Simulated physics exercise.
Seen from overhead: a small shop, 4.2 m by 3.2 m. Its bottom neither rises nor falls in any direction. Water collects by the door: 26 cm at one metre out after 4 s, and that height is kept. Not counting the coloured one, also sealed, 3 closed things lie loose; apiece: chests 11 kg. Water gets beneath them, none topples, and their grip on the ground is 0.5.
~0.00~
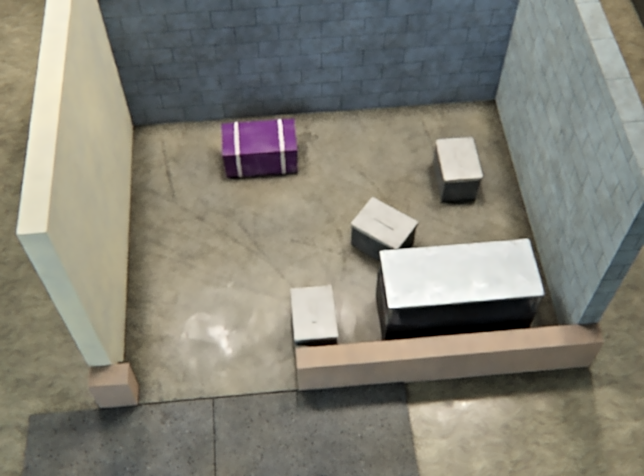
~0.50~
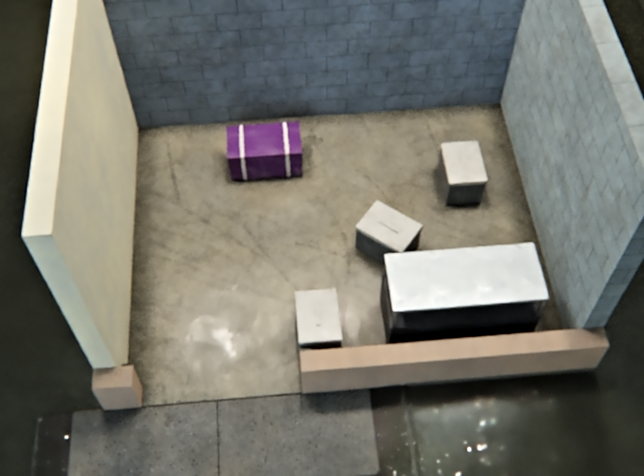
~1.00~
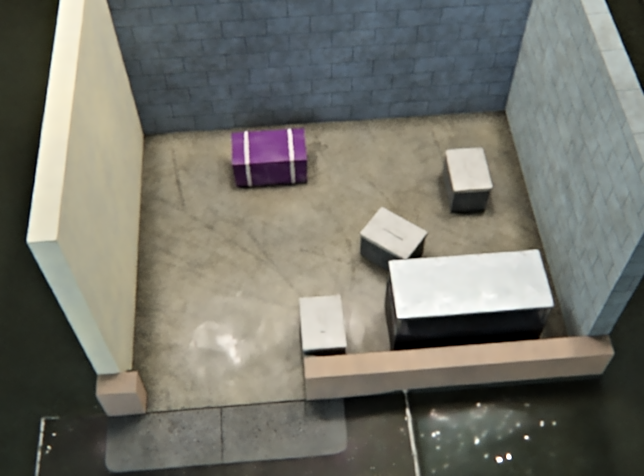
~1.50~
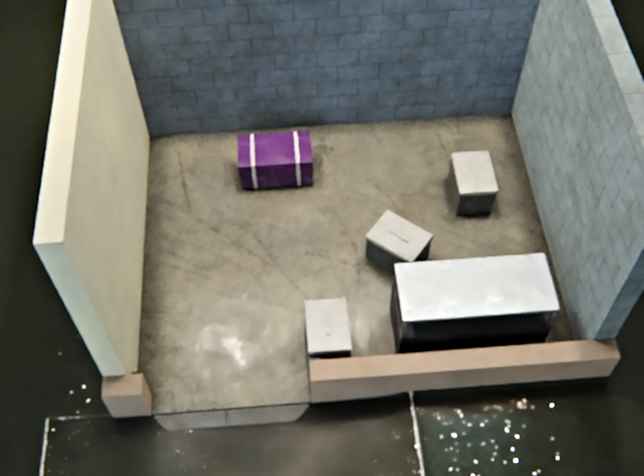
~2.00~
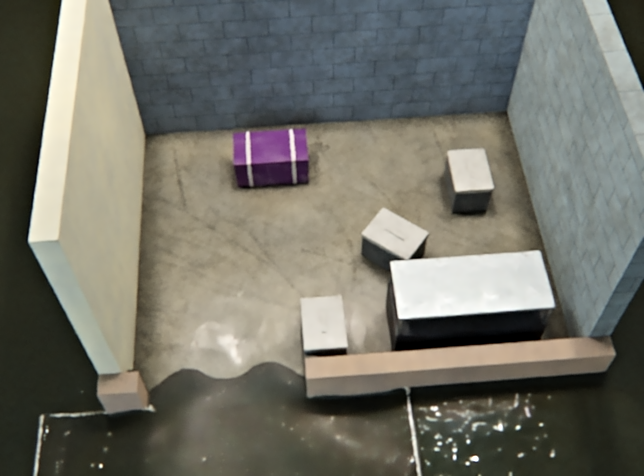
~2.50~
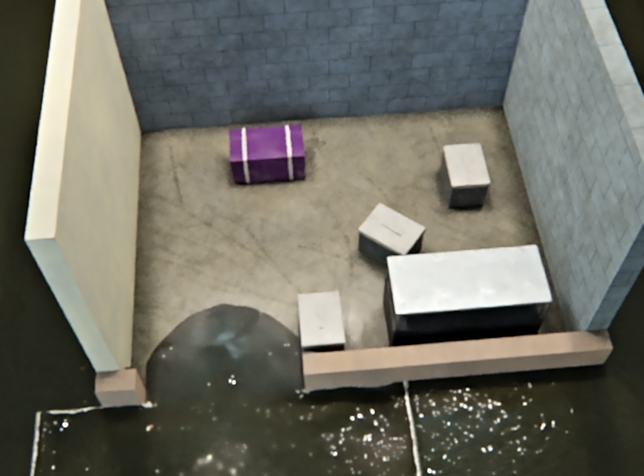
Dark water gathers outside a small walled room and spreads in through the doorway.
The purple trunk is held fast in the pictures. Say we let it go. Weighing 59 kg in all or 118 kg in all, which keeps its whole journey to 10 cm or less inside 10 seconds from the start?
I think only the heavier option passes.
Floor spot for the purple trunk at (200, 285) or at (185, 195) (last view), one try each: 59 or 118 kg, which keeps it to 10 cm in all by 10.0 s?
Heavier load only; heavier load only.
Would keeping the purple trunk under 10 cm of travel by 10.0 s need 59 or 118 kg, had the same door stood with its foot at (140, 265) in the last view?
Then the lighter mass suffices.
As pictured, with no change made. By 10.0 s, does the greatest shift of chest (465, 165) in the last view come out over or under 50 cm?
Verdict for this one: Beyond half a metre.
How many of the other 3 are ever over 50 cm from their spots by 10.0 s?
Tally: 1.
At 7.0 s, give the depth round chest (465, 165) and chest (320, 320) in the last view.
I'd estimate 5 cm for the first and 3 cm for the second.
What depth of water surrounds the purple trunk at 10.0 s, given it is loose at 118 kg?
Around 15 cm.
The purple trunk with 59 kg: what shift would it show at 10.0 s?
Shift: About 200 cm.
After 3.5 s the purple trunk would be 0 cm from its start with 59 kg and 0 cm from its start with 118 kg; 0 cm of water round it then.
After 4.5 s the purple trunk would be 0 cm from its start with 59 kg and 0 cm from its start with 118 kg; 5 cm of water round it then.
After 7.0 s the purple trunk would be 16 cm from its start with 59 kg and 0 cm from its start with 118 kg; 14 cm of water round it then.
After 10.0 s the purple trunk would be 206 cm from its start with 59 kg and 0 cm from its start with 118 kg; 15 cm of water round it then.
